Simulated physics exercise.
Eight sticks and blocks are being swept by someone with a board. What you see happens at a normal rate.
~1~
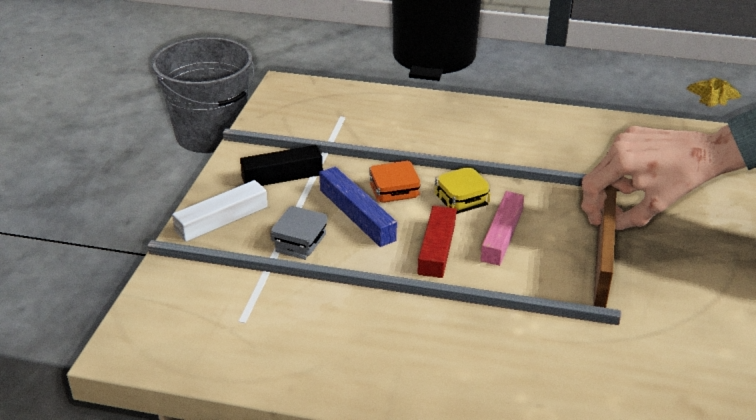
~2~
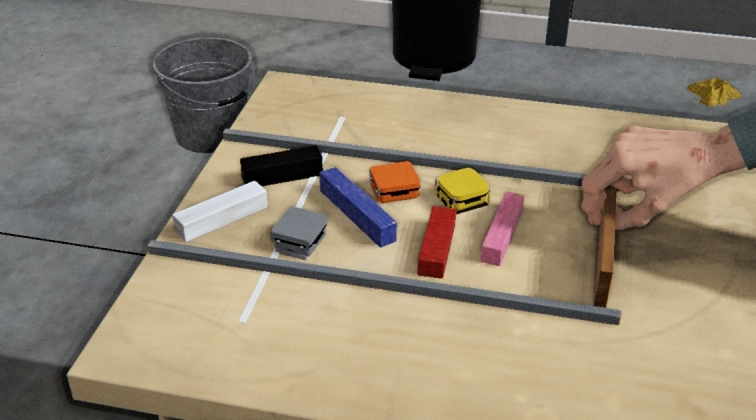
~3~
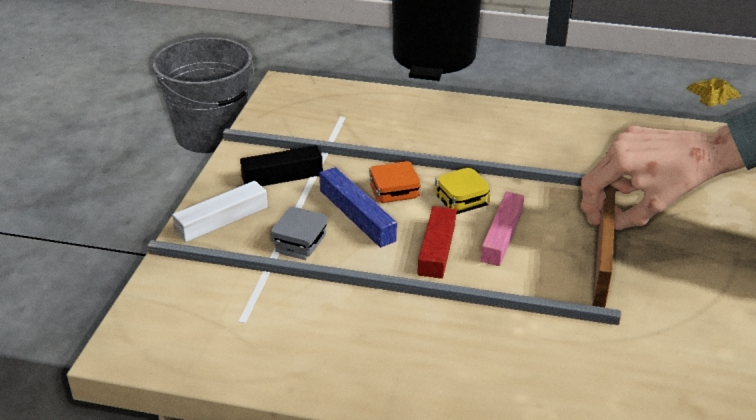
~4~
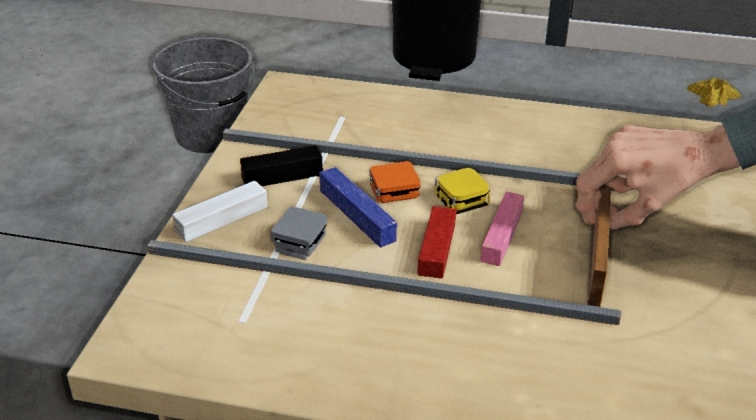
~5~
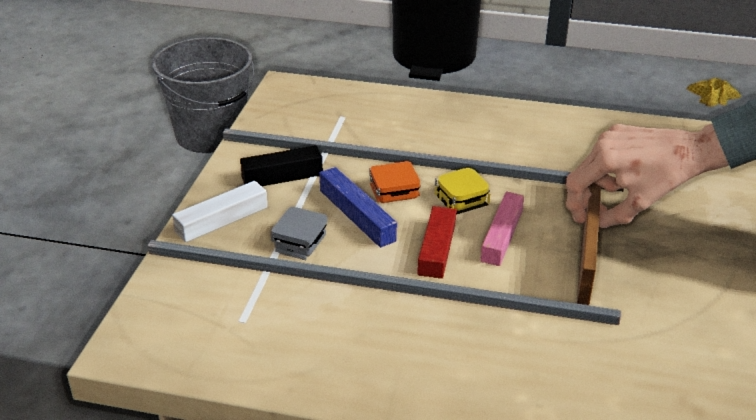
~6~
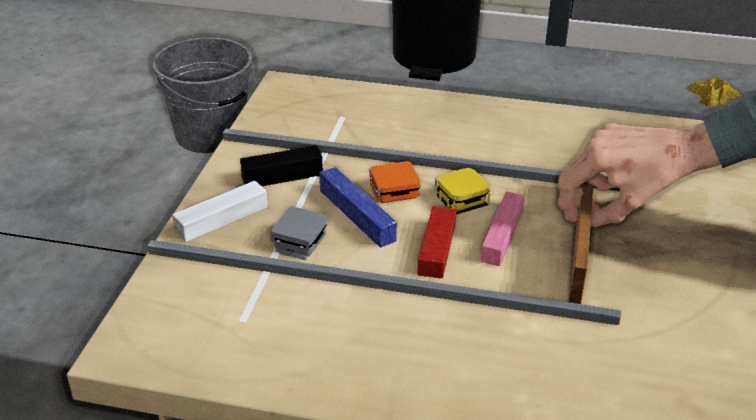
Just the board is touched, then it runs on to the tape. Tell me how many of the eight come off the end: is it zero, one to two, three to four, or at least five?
It is zero.
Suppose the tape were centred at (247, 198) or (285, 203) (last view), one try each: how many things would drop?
Down on the floor: 4 and 1.
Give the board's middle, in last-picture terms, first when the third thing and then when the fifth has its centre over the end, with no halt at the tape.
First: Around (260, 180). Next: Around (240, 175).
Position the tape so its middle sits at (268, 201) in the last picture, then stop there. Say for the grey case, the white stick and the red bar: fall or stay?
The grey case: It is still there. The white stick: It is gone. The red bar: It is still there.
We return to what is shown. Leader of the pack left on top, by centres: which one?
White stick.
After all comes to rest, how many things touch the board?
At rest, 2 are in contact.
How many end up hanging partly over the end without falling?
That adds up to 2.
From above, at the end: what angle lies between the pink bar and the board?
The angle is some 0°.
Soon after, none off yet; white stick at rest near (221, 211); black stick at rest near (282, 167); grey case at rest near (300, 234).
At rest, the number that fall off is zero.
